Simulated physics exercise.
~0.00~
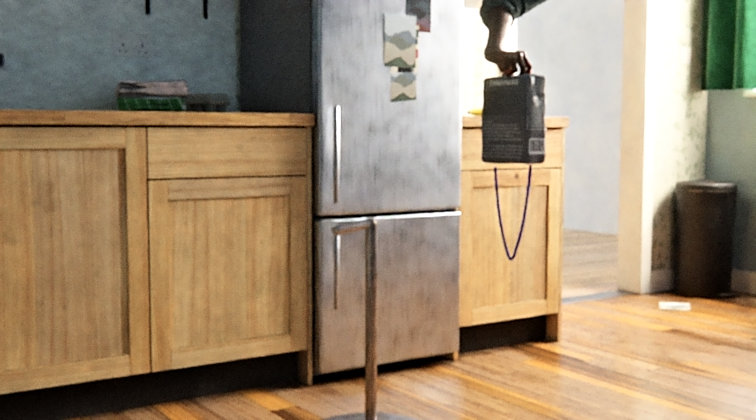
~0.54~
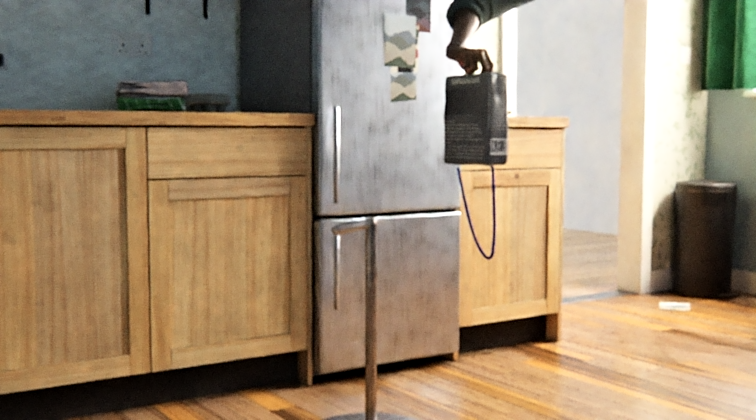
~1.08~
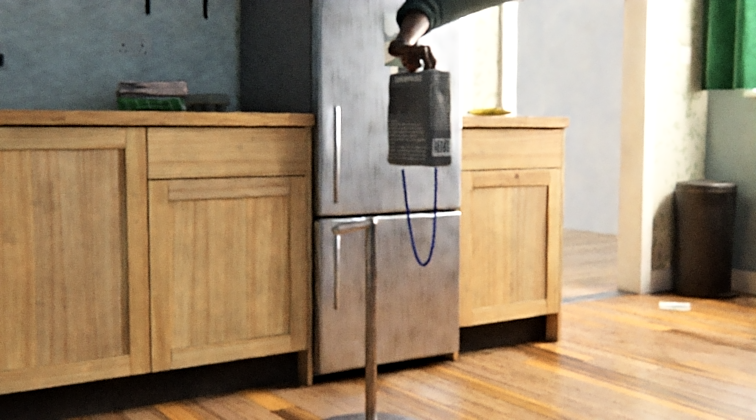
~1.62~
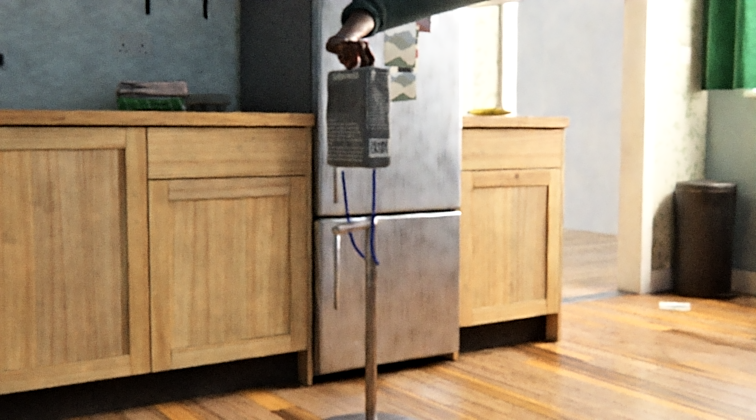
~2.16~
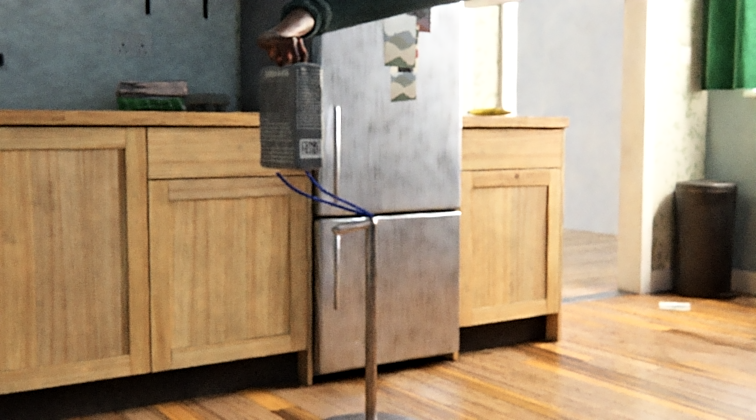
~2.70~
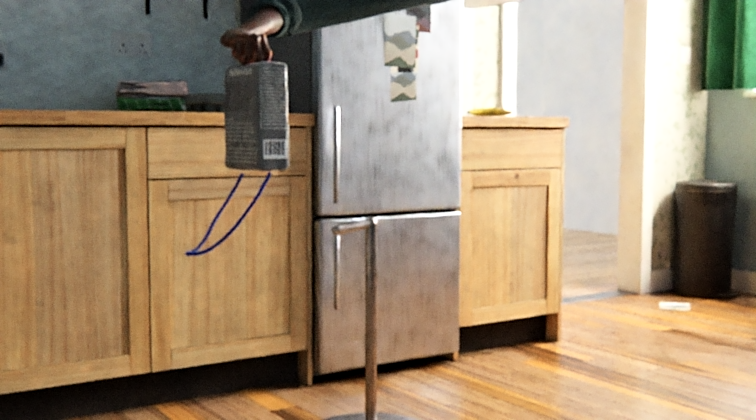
Grey bag with a dangling blue cord loop being carried left by a hand, brushing over a hooked post and swinging free.
